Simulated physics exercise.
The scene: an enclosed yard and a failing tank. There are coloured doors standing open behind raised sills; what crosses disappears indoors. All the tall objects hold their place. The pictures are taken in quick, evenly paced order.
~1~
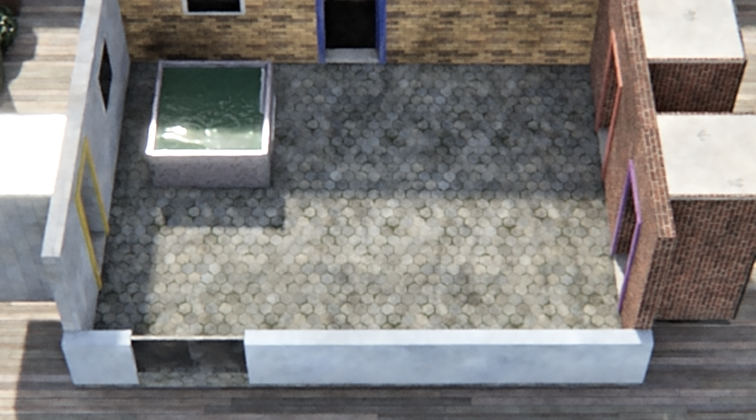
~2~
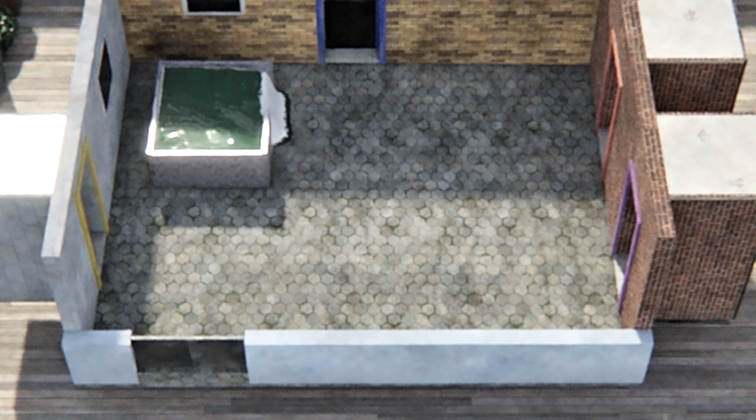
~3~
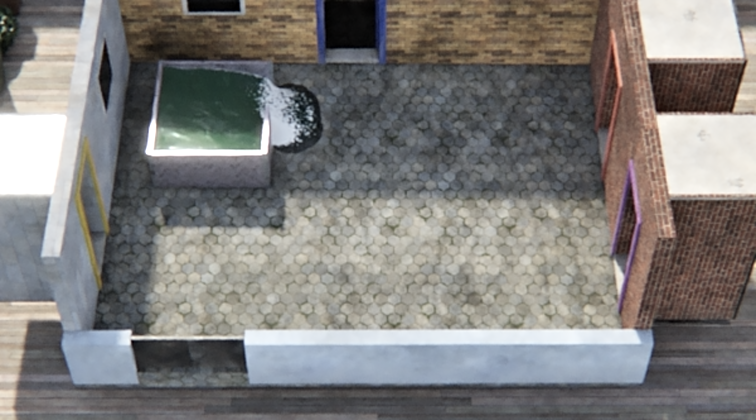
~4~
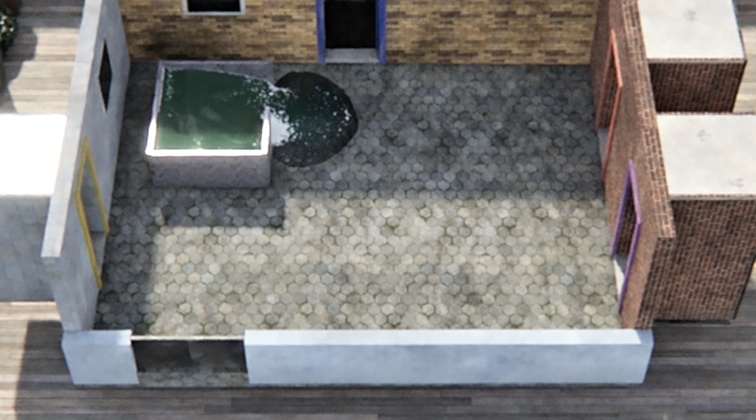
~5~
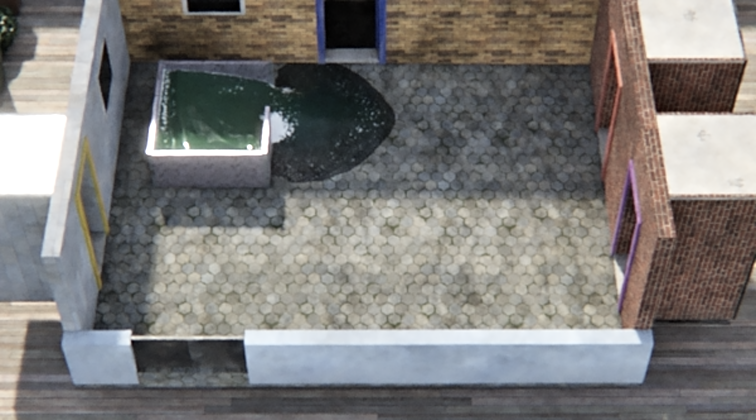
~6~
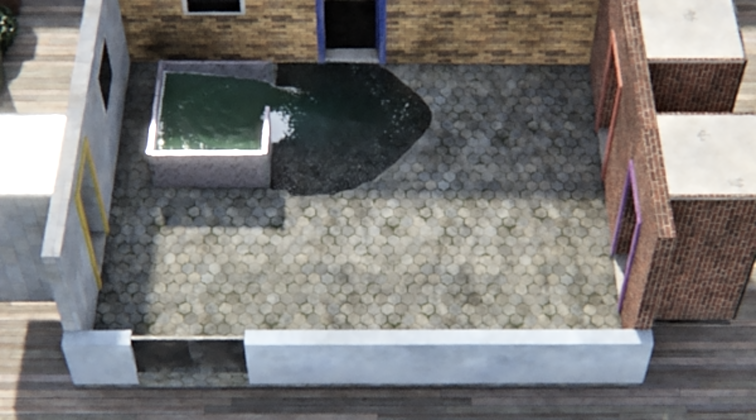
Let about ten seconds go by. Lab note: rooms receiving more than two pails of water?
One by one: I expect the red door to let through too much; I expect the purple door to let through too much; I expect the blue door to let through too much; I expect the yellow door to let through an acceptable amount.
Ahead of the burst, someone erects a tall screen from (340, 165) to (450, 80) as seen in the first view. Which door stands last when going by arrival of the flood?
The yellow door comes last.
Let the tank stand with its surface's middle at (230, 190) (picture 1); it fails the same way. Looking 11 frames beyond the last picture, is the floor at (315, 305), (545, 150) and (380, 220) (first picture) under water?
In turn: No water, awash, under water.
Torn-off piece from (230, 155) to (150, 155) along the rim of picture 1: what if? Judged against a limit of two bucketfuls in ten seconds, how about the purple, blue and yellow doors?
Result - purple door: Above the limit; blue door: Below the limit; yellow door: Above the limit.
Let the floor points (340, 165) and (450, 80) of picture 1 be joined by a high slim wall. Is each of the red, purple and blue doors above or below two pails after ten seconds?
Note - red door: Does not reach it; purple door: Does not reach it; blue door: Crosses the line.
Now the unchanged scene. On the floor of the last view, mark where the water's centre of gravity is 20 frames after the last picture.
I would point to (376, 141).
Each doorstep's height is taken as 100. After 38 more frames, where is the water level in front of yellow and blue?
Near 0 and 70 in a hundred.
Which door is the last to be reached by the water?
Looks like the yellow-painted one.
A moment on, water covers 30 % of the floor; the red door not reached, the purple door not reached, the blue door under two buckets in, the yellow door not reached.
Next, water covers 40 % of the floor; the red door wet at the sill, nothing in, the purple door not reached, the blue door over two buckets in, the yellow door not reached.
Then, water covers 45 % of the floor; the red door over two buckets in, the purple door wet at the sill, nothing in, the blue door over two buckets in, the yellow door not reached.
Later, water covers 55 % of the floor; the red door over two buckets in, the purple door under two buckets in, the blue door over two buckets in, the yellow door not reached.
In the end, water covers 85 % of the floor; the red door over two buckets in, the purple door over two buckets in, the blue door over two buckets in, the yellow door wet at the sill, nothing in.
